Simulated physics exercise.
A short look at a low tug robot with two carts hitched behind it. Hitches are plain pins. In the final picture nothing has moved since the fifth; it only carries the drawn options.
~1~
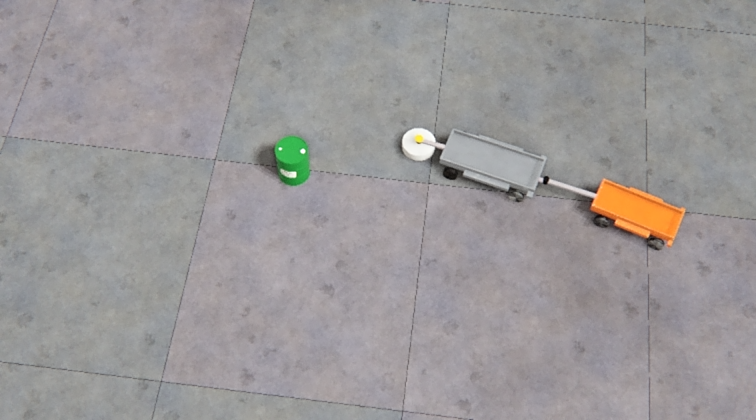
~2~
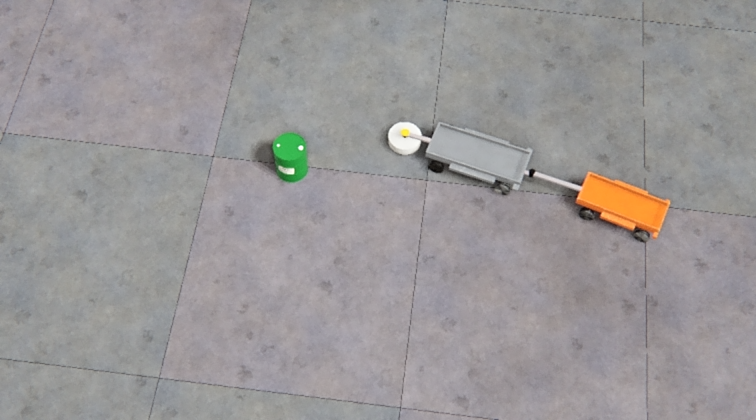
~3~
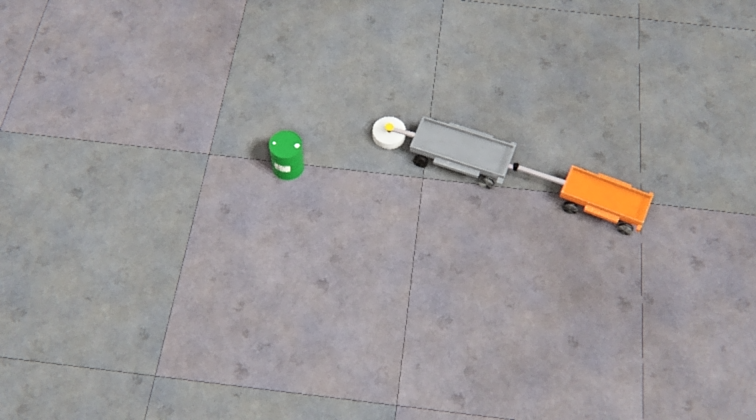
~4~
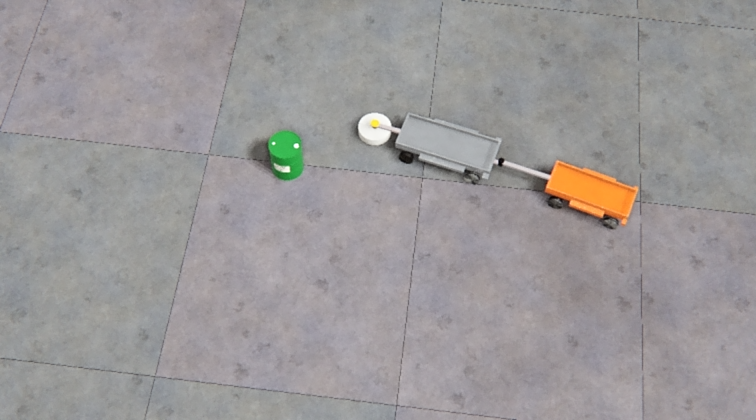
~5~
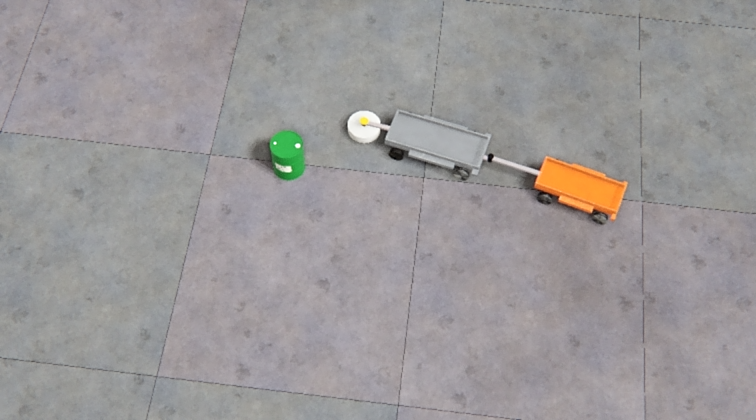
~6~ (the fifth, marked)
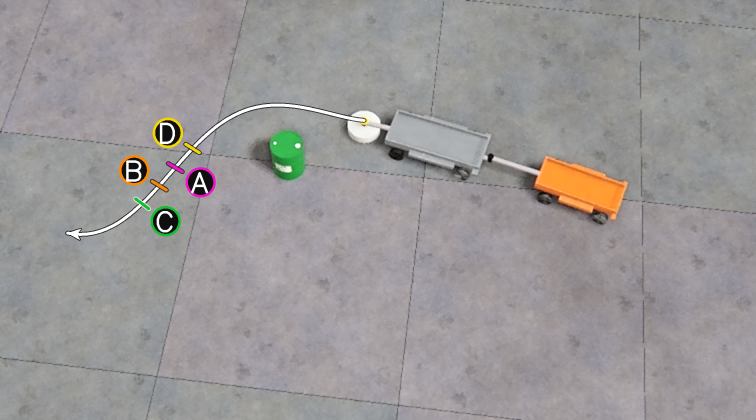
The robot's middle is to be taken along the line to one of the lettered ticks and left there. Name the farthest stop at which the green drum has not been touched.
C is the last safe stop.
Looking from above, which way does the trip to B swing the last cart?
Anticlockwise.
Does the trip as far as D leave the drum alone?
Yes.
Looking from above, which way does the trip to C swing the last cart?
For that mark, anticlockwise.
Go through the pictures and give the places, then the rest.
Robot (419, 143); grey cart (493, 161); orange cart (637, 211), in the first frame.
Robot (405, 137); grey cart (478, 154); orange cart (623, 203); green drum (292, 169), in the second frame.
Robot (389, 132); grey cart (463, 148); orange cart (606, 196); green drum (288, 167), in the third frame.
Robot (375, 128); grey cart (448, 144); orange cart (591, 191); green drum (288, 167), in the fourth frame.
Robot (364, 126); grey cart (437, 141); orange cart (580, 186); green drum (289, 167), in the fifth frame.
On the copy, A at (175, 168); B at (159, 186); C at (142, 204); D at (193, 148); the route from (364, 120) via (205, 136) to (68, 233).
On C. First, robot (274, 110), last cart (488, 157).
Then, robot (197, 151), last cart (409, 135).
Finally, robot (144, 208), last cart (343, 127); nothing has been touched.
By contrast, A is safe but short; B is safe but short; D is safe but short.
